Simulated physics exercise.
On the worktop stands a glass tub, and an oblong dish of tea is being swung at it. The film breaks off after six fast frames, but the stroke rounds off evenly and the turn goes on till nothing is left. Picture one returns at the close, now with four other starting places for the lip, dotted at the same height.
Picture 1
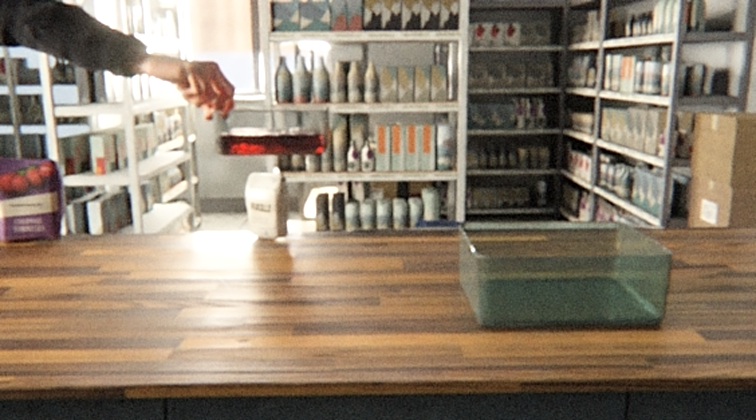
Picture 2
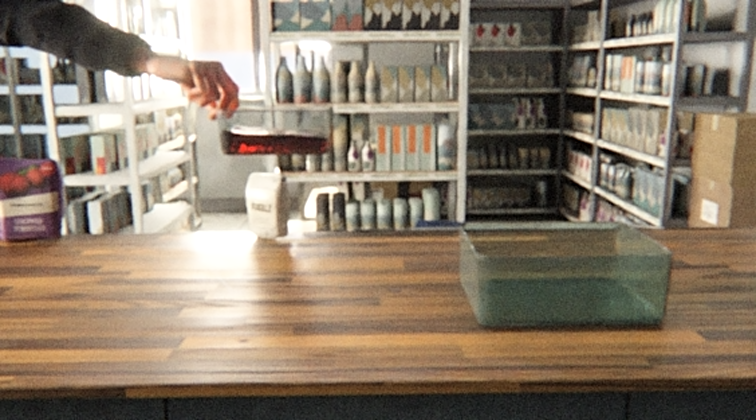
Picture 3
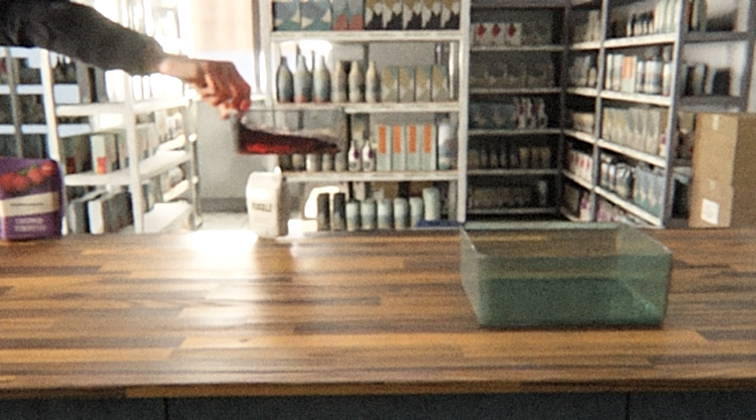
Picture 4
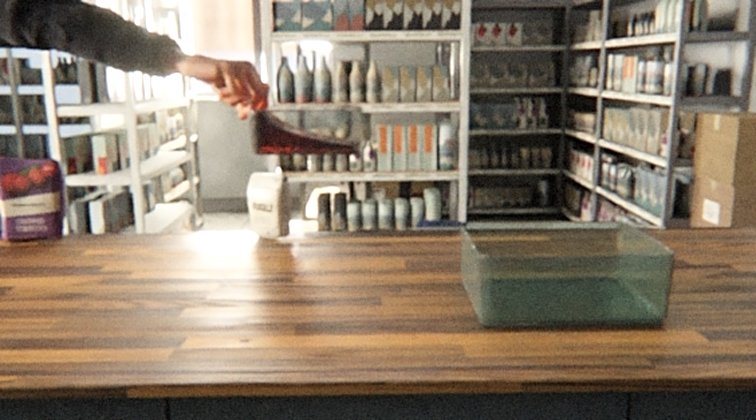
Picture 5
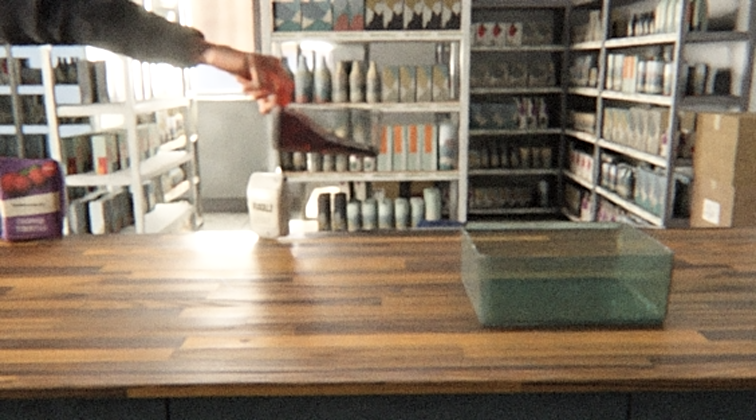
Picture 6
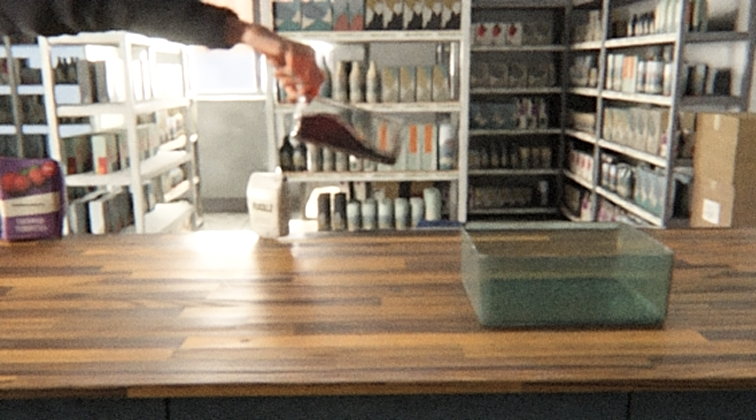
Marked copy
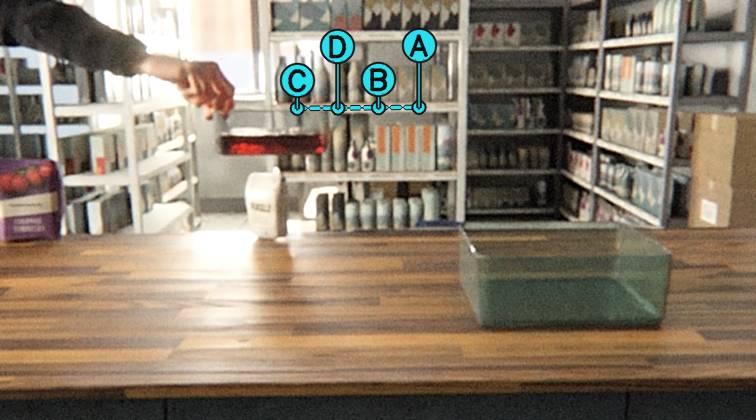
Hand carrying a shallow dish of dark red liquid rightward above a wooden worktop, tilting it slightly, with a glass tub standing at right.
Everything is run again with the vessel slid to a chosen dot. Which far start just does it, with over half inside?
C will do.
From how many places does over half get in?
All four.
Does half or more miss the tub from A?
No, not at all.
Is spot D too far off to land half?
No.
On the marked copy, A at (419, 107); B at (378, 107); C at (297, 108); D at (337, 108).
For spot A, about 75 % lands in the tub, 2 % falls short and 22 % goes beside or beyond.
For spot B, about 75 % lands in the tub, 14 % falls short and 11 % goes beside or beyond.
For spot C, about 67 % lands in the tub, 26 % falls short and 7 % goes beside or beyond.
For spot D, about 76 % lands in the tub, 18 % falls short and 6 % goes beside or beyond.
